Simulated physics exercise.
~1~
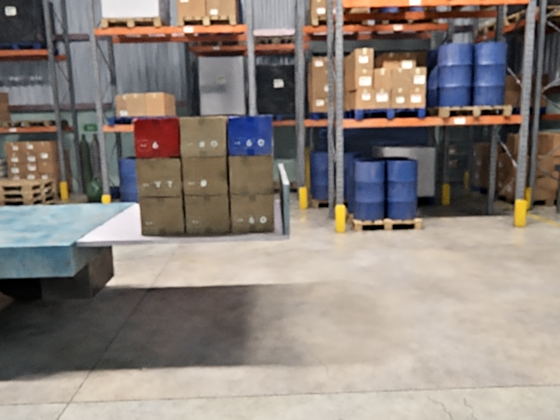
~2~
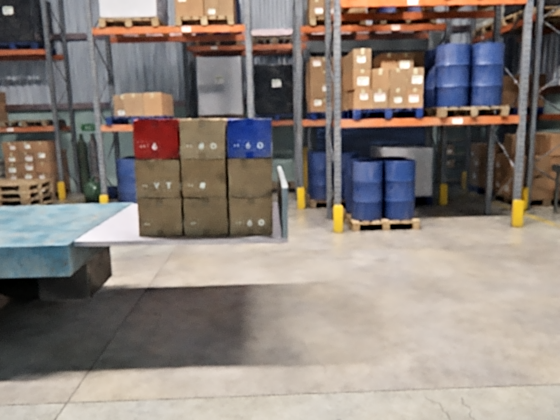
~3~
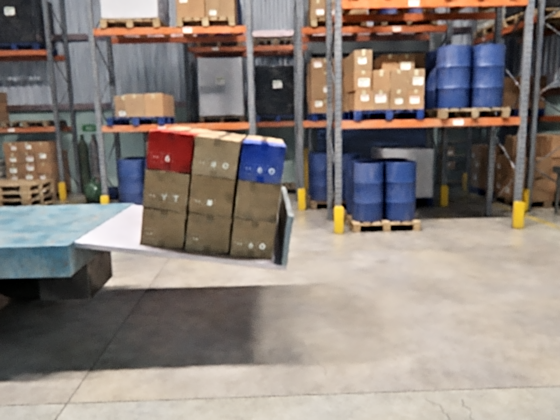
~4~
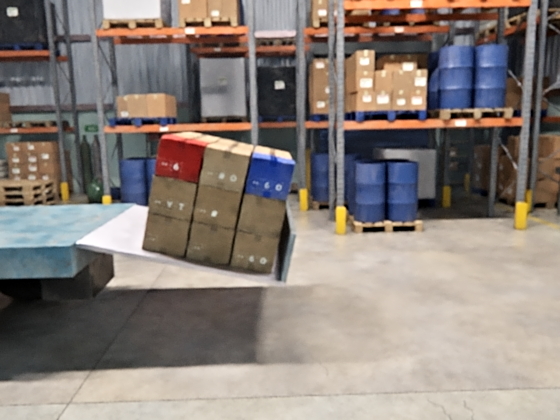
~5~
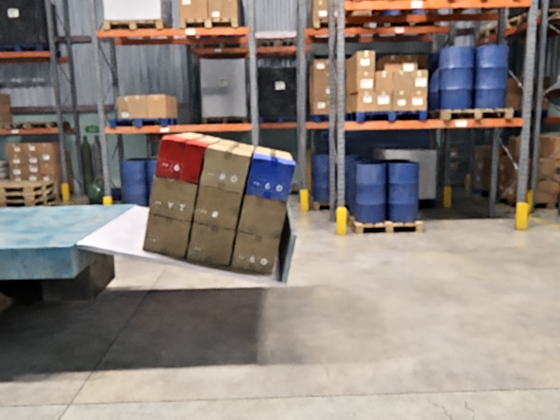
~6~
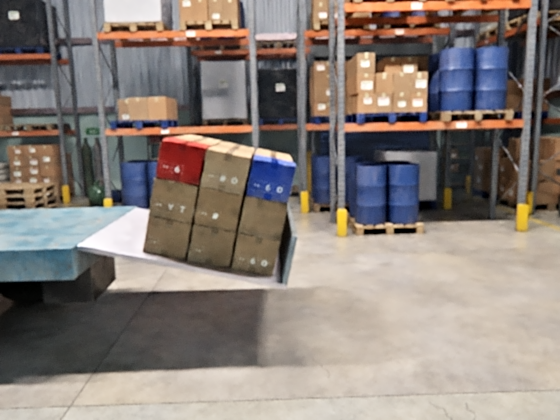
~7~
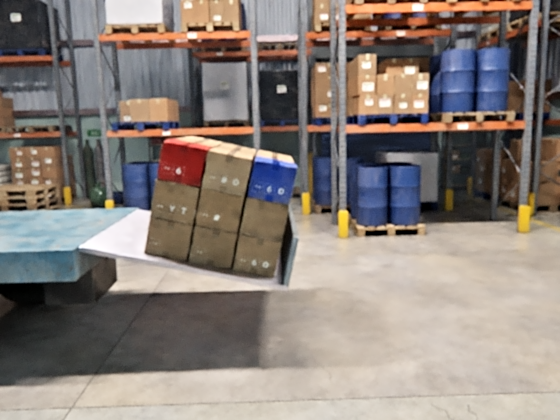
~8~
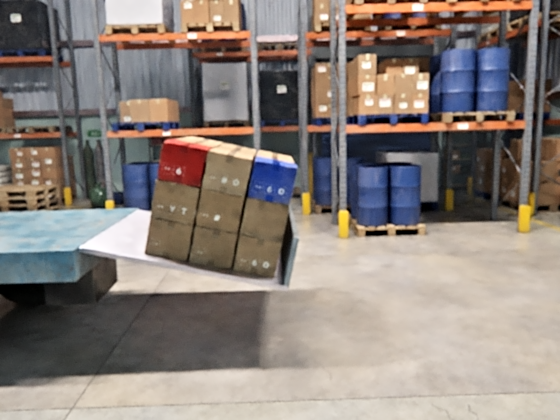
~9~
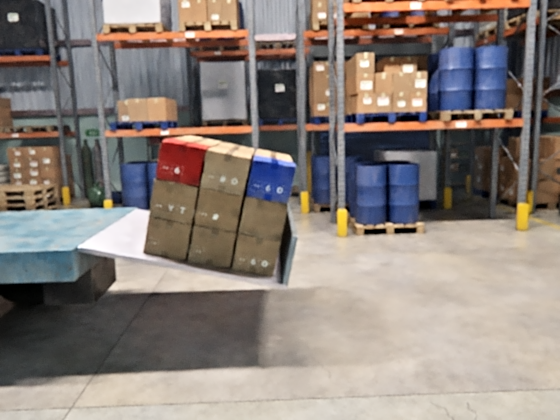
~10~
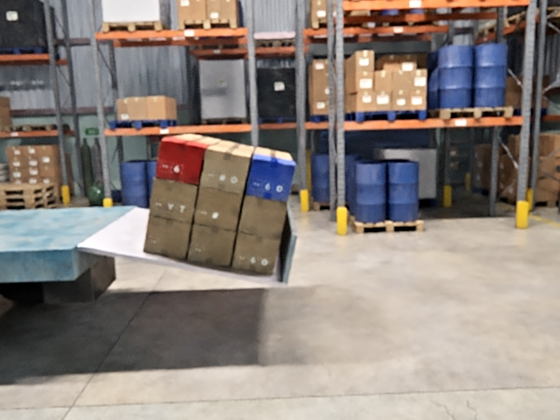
Stacked cartons tilt down to the right as their platform droops, then stay aboard.
